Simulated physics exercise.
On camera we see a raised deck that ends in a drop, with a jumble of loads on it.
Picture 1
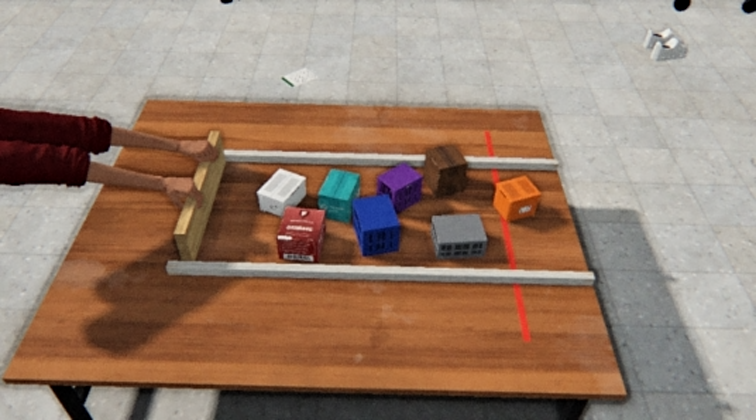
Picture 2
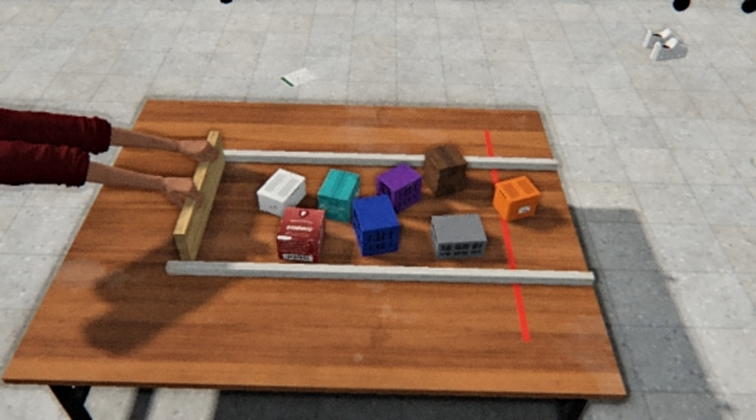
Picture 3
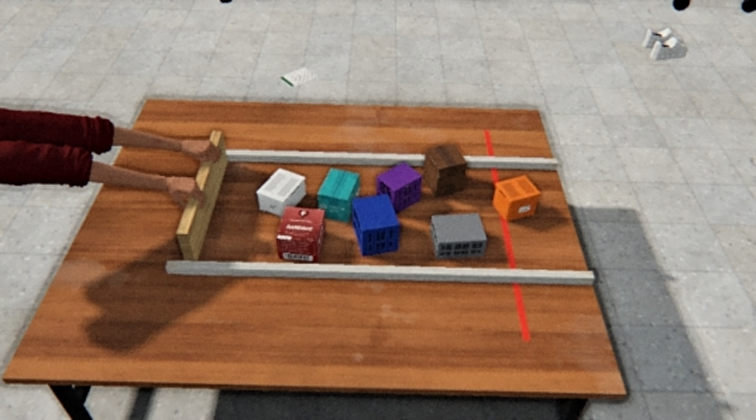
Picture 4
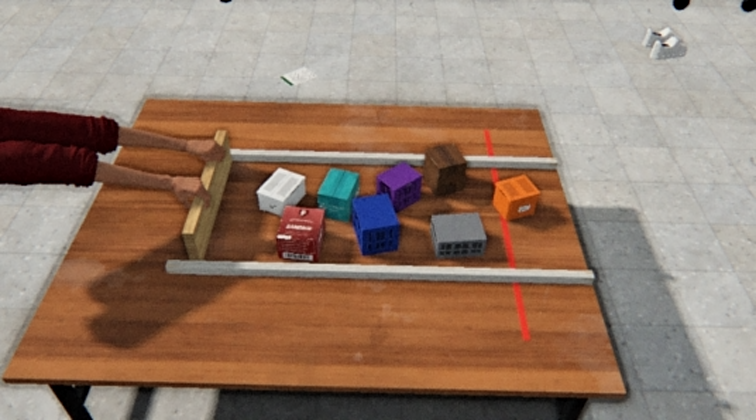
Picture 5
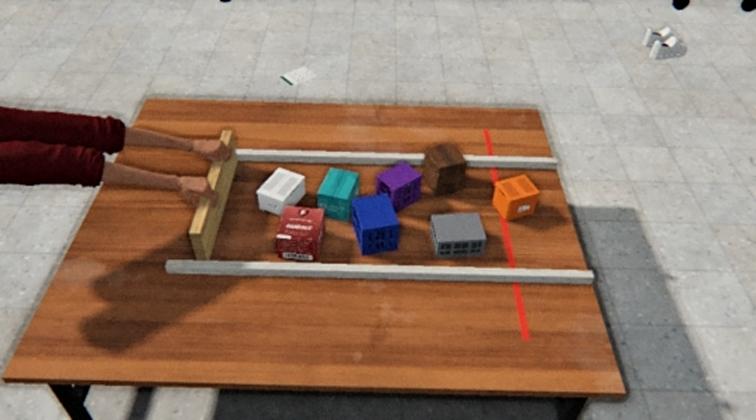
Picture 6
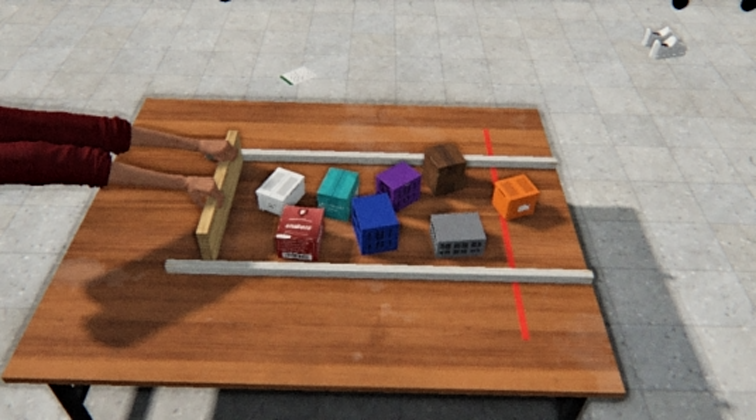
On a wooden table, two hands slide a plank slightly right toward a jumble of still boxes.
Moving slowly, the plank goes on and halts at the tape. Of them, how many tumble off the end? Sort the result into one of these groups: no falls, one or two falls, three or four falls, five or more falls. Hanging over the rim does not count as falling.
Three or four falls.
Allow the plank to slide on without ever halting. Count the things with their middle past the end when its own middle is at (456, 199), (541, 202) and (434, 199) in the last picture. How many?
Taking the places in turn, the counts are 0, 5 and 0.
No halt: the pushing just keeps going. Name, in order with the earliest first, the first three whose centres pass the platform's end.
Orange tote, grey crate, purple crate.
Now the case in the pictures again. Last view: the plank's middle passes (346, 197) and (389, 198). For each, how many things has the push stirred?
The count is 6 at the first point and 7 at the second.
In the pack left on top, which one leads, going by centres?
Blue crate.
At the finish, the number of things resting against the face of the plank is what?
It touches 3.
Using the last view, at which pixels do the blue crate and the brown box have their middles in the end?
In the last picture the blue crate sits around (568, 229) and the brown box around (514, 164).
Soon after, none off yet; orange tote at rest near (515, 198); grey crate at rest near (457, 235); brown box at rest near (444, 169).
Then, none off yet; orange tote at rest near (515, 198); grey crate moved a little near (482, 236); brown box moved about its own width near (464, 166).
Further on, none off yet; orange tote moved about its own width near (556, 202); grey crate moved well along near (554, 238); brown box moved about its own width near (470, 164).
At rest, the number that fall off is three or four; fallen, purple crate, grey crate and orange tote.
